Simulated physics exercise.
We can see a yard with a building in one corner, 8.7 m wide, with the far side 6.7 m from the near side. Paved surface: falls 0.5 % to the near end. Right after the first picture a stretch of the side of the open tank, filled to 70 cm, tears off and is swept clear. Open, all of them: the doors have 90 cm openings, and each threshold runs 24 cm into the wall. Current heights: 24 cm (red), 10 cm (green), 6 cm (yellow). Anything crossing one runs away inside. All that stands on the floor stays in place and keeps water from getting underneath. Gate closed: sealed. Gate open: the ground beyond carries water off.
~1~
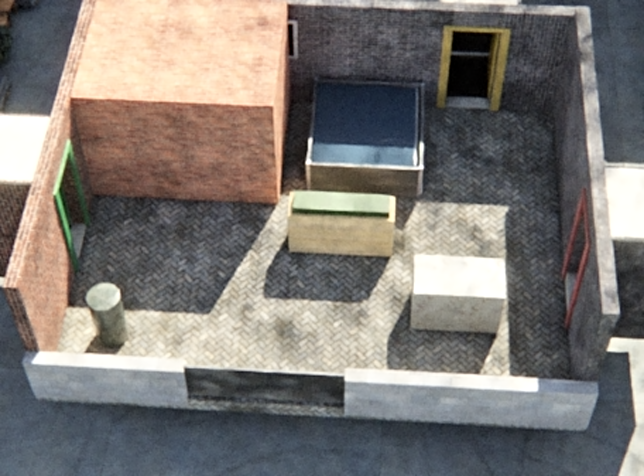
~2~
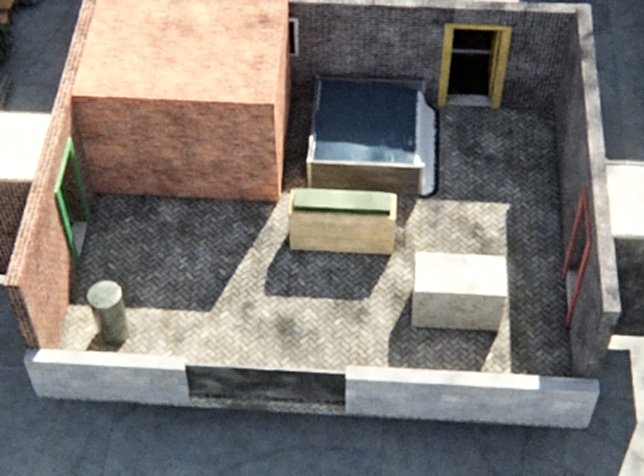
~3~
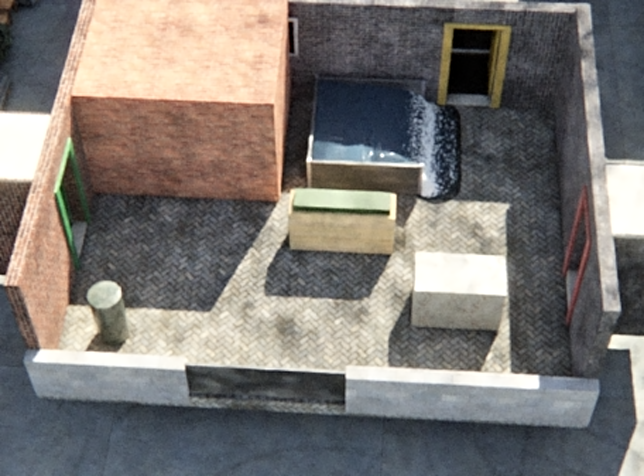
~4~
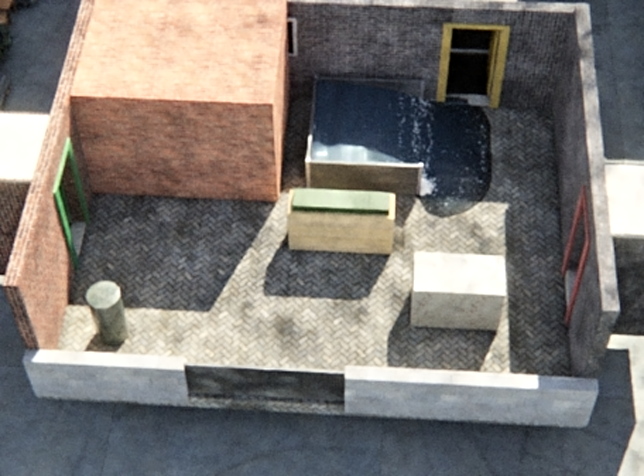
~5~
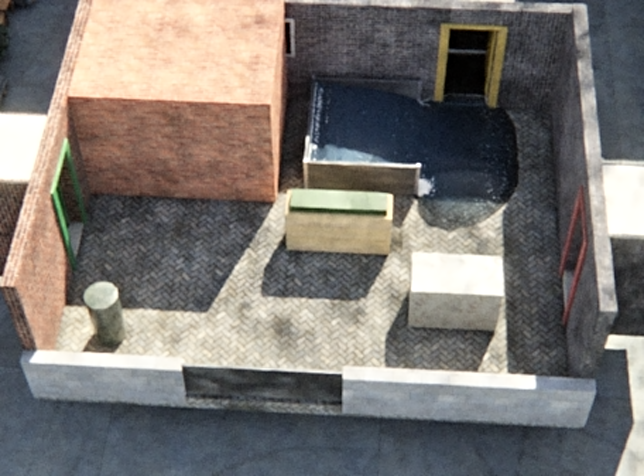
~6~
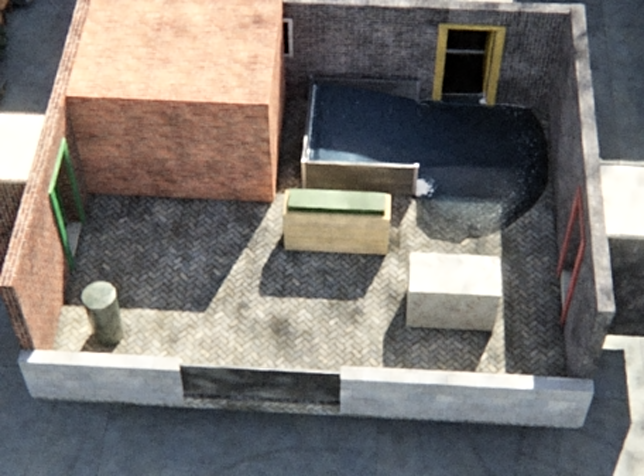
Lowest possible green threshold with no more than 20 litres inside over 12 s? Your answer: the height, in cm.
I would say 7 cm.
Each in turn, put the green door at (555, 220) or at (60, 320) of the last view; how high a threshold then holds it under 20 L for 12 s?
In turn: Roughly 23 cm, roughly 9.0 cm.
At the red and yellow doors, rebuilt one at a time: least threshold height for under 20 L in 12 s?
Some 10.0 cm for red, some 20 cm for yellow.
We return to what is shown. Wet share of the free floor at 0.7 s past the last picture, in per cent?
I'd say near 25 percent.
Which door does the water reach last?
The green door comes last.
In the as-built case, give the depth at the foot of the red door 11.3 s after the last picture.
It stands about 7.0 centimetres deep.
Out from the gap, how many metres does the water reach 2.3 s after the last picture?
Roughly 6.0 m from the gap.
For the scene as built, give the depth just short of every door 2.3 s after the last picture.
In cm: Red 13, green 0, yellow 21.
Then, 0.7 s after the last picture water covers 25 % of the floor, deepest (52 cm) near (547, 117); it has not reached the green door.
Then, 2.3 s after the last picture water covers 35 % of the floor, deepest (31 cm) near (566, 405); it has not reached the green door.
Then, 11.3 s after the last picture water covers 100 % of the floor, deepest (11 cm) near (105, 211); 9 cm at the green door, 1 litre in over its 10 cm threshold.
At the green door as built, the water peaked near 10 cm, 7.5 s after the last picture.
Run again over the same 12 s with other heights there, 29 litres in over 6 cm, 9 litres over 8 cm. The limit of 20 litres is kept from about 7 cm up.
